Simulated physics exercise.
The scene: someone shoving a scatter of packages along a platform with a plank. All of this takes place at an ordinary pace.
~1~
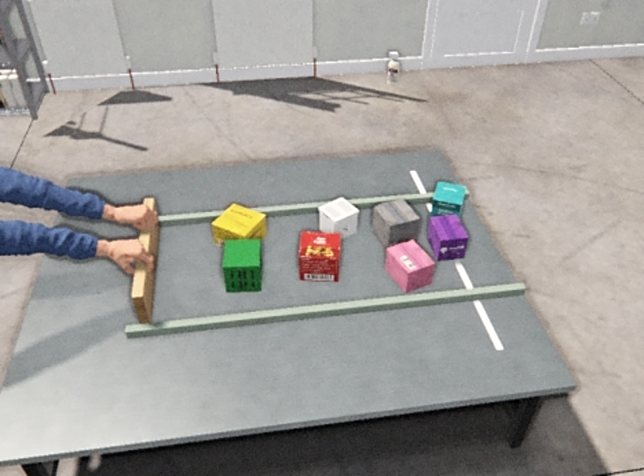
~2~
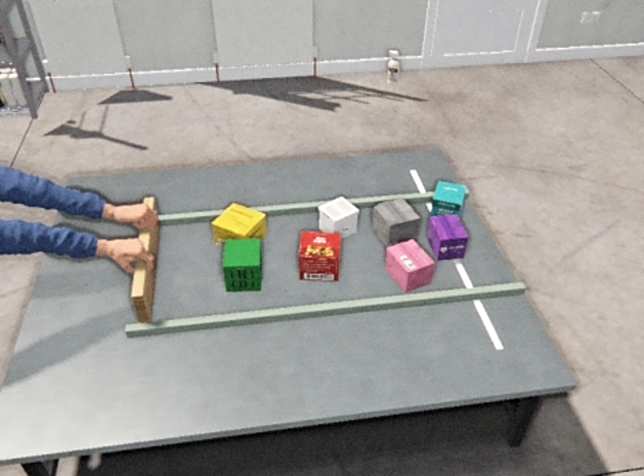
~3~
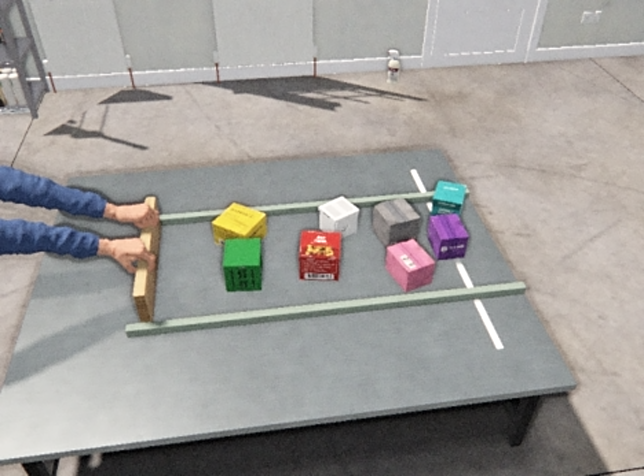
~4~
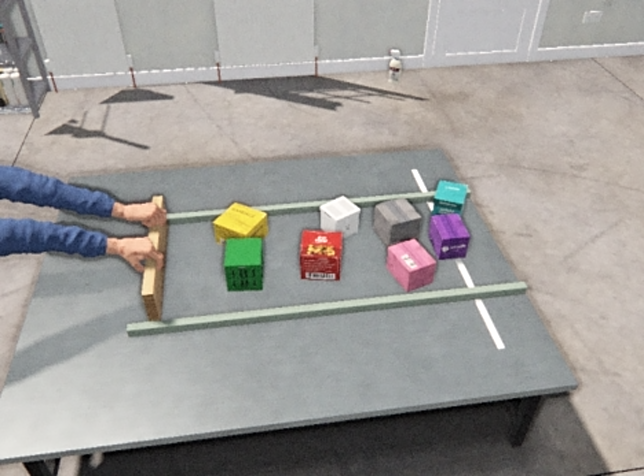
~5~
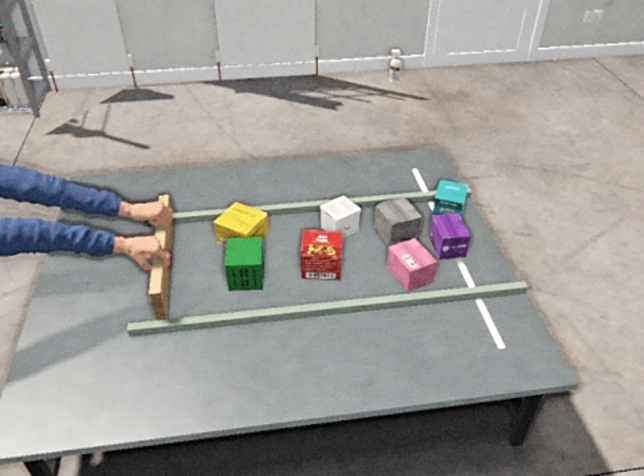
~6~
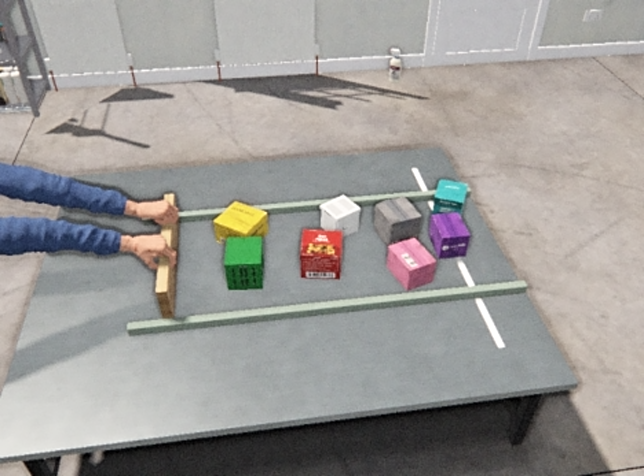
Two hands in blue sleeves grip a wooden plank at the left of a grey table on a concrete floor, seen from above at an angle. Between two pale green rails sit yellow, green, red, white, grey, pink, purple and turquoise boxes, the last few near a white tape line at right. The hands slide the plank slightly rightward, while the boxes and view stay practically still.
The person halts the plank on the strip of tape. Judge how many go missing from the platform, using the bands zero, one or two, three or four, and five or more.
Five at least fall.
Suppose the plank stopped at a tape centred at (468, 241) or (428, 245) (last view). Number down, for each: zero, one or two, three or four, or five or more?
Taking the two places as listed: Five or more, then either three or four.
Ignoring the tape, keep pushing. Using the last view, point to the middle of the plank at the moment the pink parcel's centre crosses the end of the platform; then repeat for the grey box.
The middle sits near (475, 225) for the first and near (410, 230) for the other.
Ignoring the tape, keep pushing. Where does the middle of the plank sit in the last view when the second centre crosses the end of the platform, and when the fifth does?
At (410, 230) for the second, at (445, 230) for the fifth.
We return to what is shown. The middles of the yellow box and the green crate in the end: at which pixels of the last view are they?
You'll see the yellow box at (454, 200), with the green crate at (474, 240).
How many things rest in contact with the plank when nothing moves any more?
Contact count: 3.
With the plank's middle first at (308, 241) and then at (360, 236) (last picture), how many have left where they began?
First 4, then 8.
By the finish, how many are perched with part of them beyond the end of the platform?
I get 0.
Early on, none off yet; turquoise box at rest near (449, 203); purple box at rest near (449, 236); grey box at rest near (397, 223).
A while later, none off yet; turquoise box at rest near (449, 203); purple box moving near (450, 236); grey box travelled a little near (414, 222).
Further along, none off yet; turquoise box travelled about its own width near (465, 196); purple box leaning a little near (509, 239); grey box travelled well along near (480, 217).
Finally, the number that fall off is five or more; lost, red box, white tote, grey box, purple box and turquoise box.
